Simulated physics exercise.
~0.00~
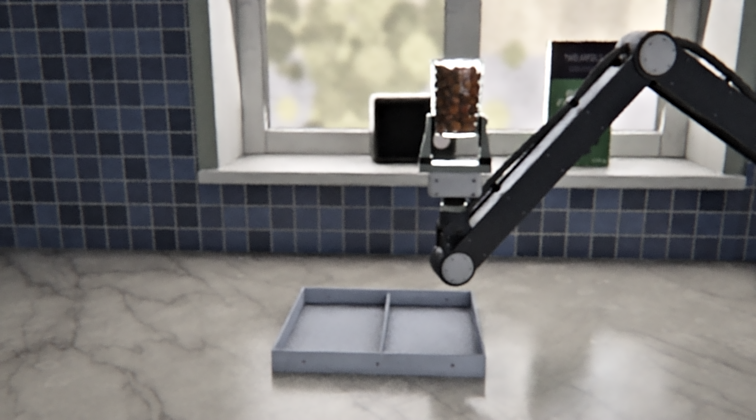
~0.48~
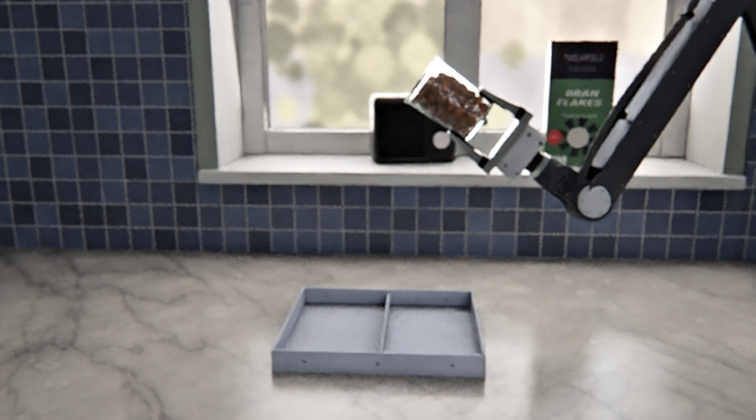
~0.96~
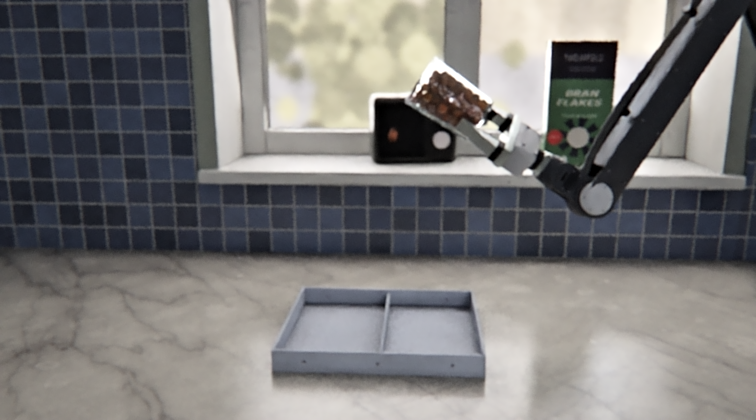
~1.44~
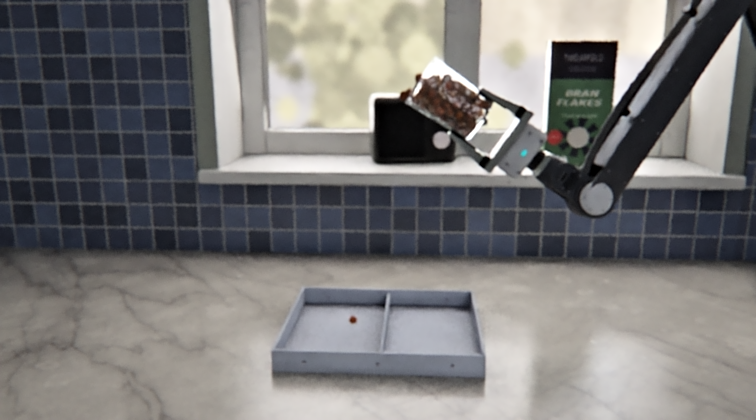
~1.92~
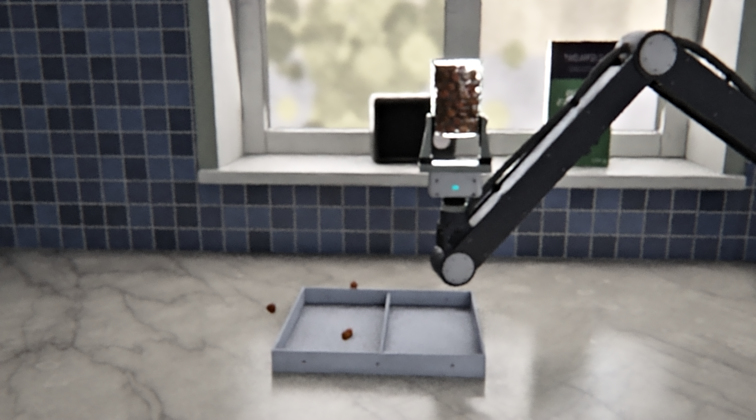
A kitchen counter of pale marbled stone is seen from the front, with blue tiles and a bright window behind it. A black and grey robot arm reaches in from the right, holding a clear tumbler of brown hazelnuts upright above a shallow grey tray split in two. On the sill stand a small dark device and a green box of bran flakes. The arm tips the tumbler to the left, then twists it while it leans, and a nut lands in the tray's left part. Finally it turns the tumbler upright, still mostly full, leaving a few nuts in and around the tray.
